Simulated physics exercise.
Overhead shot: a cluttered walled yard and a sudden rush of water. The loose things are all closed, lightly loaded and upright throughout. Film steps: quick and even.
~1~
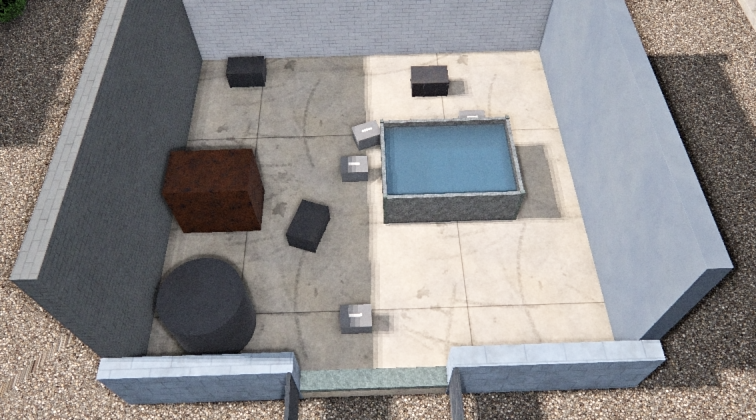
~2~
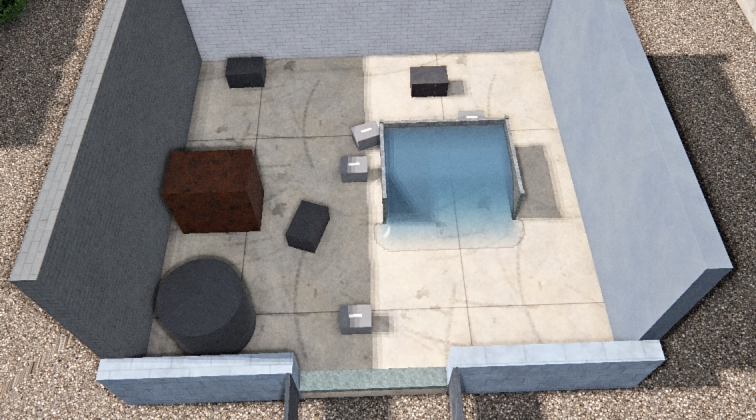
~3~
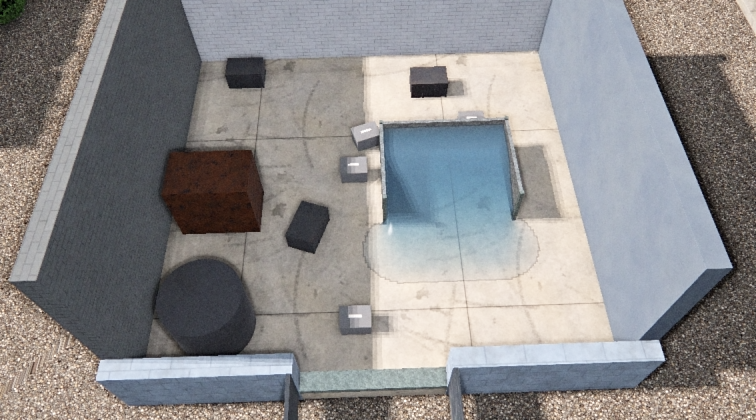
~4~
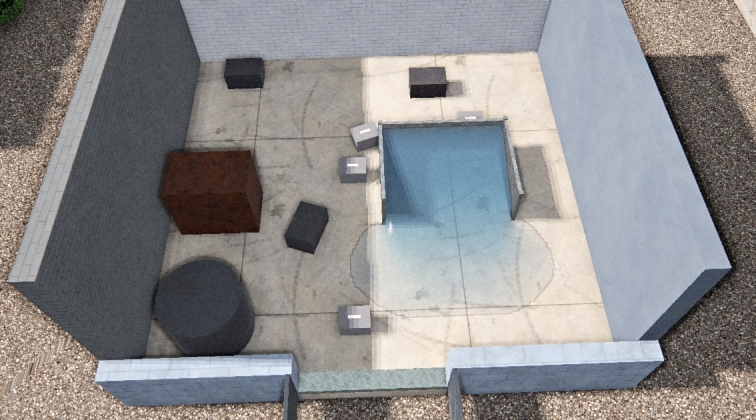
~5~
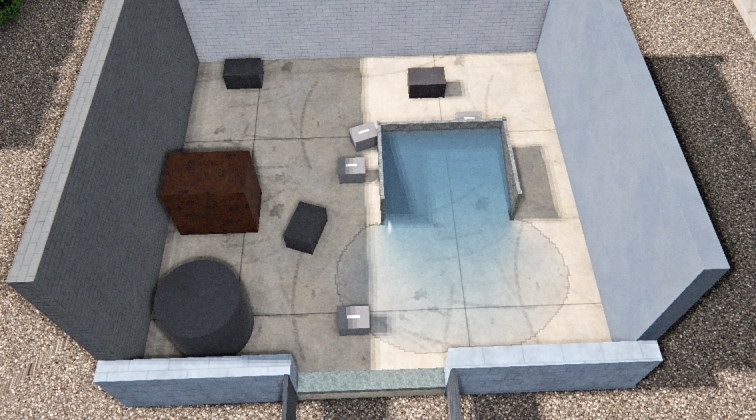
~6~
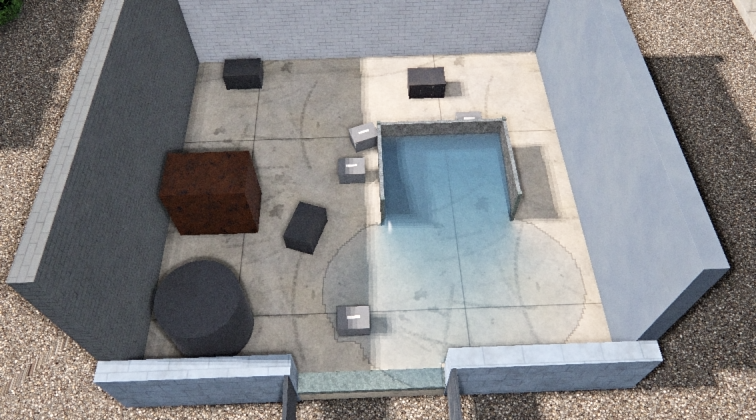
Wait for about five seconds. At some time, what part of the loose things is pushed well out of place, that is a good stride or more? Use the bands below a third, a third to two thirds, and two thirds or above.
It falls below a third.
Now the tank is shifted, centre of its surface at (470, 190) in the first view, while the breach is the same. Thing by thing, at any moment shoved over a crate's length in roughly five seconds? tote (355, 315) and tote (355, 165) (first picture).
Made the full stretch, then stopped short.
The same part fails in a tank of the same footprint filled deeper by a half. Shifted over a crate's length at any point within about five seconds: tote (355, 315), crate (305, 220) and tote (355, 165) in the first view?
Note, listed order: Covered it / didn't cover it / didn't cover it.
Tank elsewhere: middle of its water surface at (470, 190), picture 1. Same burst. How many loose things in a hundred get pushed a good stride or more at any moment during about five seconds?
That comes out at some 10 %.
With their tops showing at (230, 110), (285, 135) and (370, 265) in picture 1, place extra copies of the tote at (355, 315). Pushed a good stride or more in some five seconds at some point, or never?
The first sits tight, the second sits tight, the third travels far.
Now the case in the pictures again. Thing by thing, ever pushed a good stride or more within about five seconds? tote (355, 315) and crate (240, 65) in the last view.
Going by the listed order, the first is beyond that distance and the second not displaced that much.
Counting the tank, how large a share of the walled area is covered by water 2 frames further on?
My guess is around 30 per cent.
A moment on, 0 of 7 are well off their spots; 0 afloat.
Next, 1 of 7 are well off their spots; 0 afloat.
Later, 1 of 7 are well off their spots; 0 afloat.
In the end, 1 of 7 are well off their spots, and 1 have been at some point; 0 afloat.
